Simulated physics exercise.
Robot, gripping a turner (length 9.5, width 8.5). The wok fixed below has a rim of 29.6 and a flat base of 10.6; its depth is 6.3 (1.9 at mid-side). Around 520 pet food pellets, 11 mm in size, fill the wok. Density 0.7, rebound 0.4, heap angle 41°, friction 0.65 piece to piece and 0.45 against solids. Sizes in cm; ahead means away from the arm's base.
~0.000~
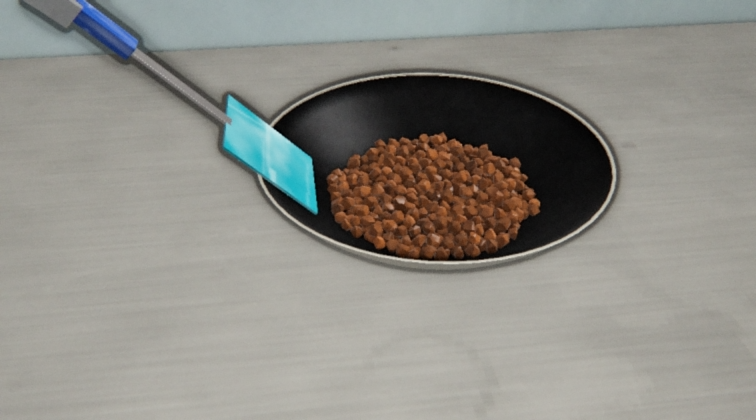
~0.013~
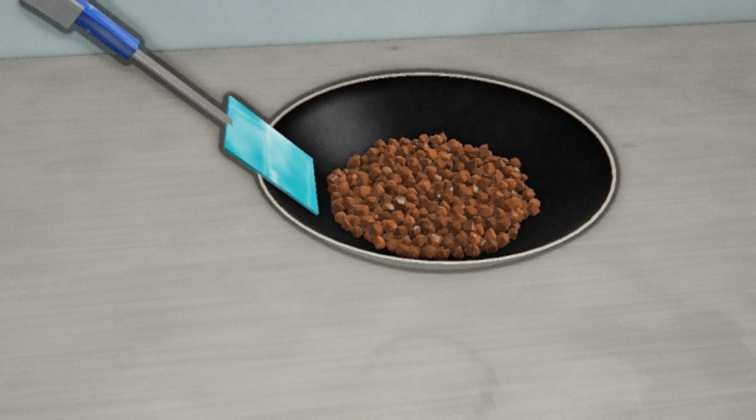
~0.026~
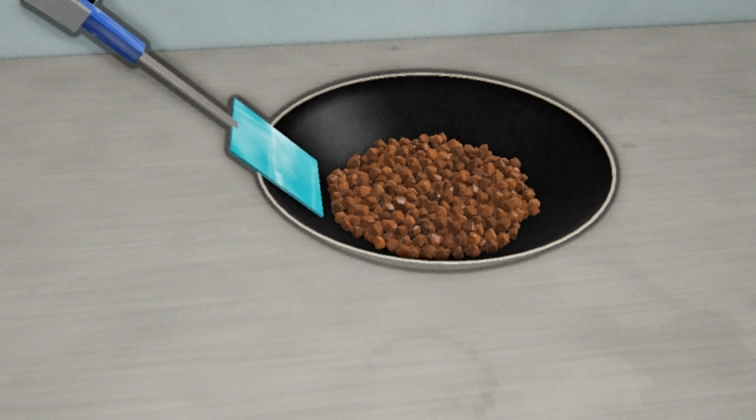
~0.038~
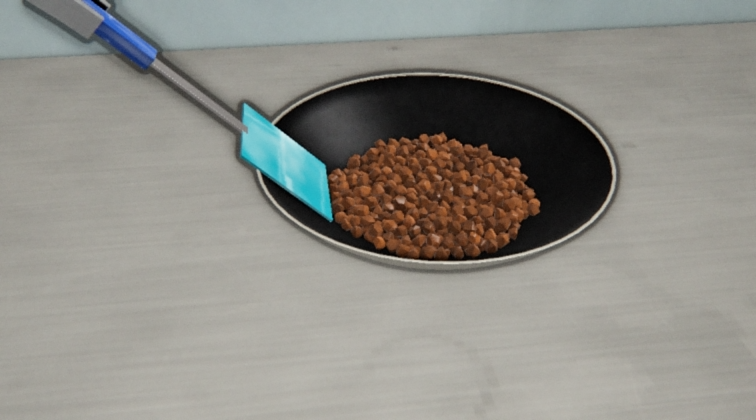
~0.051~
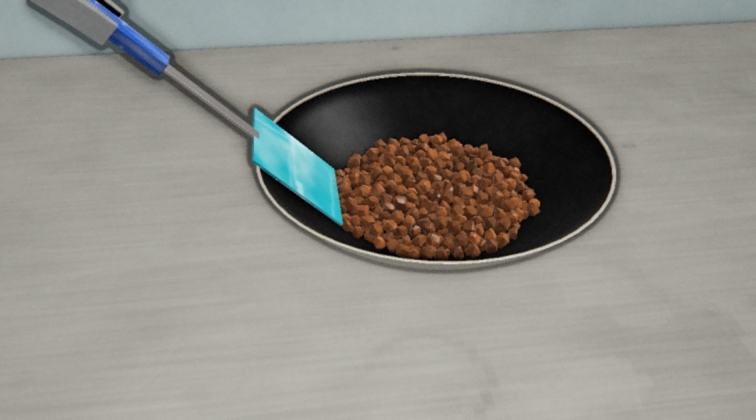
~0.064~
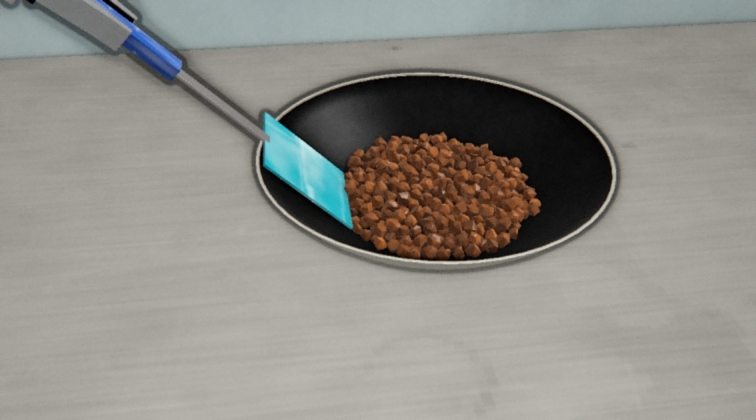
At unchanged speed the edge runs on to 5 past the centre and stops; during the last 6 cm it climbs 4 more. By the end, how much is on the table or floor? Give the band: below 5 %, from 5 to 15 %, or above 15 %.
Band: Below 5 %.
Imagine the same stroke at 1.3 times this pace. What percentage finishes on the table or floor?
Around 5 percent would finish on the table or floor.
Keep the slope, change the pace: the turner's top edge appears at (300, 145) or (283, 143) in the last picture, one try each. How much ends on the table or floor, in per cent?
About 15 and 5 per cent.
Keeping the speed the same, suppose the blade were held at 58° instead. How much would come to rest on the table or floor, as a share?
About 0 per cent.
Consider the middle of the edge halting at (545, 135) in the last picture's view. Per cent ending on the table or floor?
Estimate: Approx. 25 %.
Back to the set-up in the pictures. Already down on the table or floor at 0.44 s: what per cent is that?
Around 0 percent.
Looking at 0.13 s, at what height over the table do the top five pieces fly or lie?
Height: Approx. 5 cm.
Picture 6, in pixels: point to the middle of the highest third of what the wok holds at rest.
About (535, 159).
By 0.13 s, sloping 46°, highest piece 5 above the table; 522 in the wok.
By 0.20 s, sloping 46°, highest piece 7 above the table; 522 in the wok.
By 0.44 s, sloping 46°, highest piece 8 above the table; 522 in the wok.
By 1.49 s, sloping 46°, highest piece 7 above the table; 522 in the wok.
Final count, 522 in the wok. That is 0 % on the table or floor.
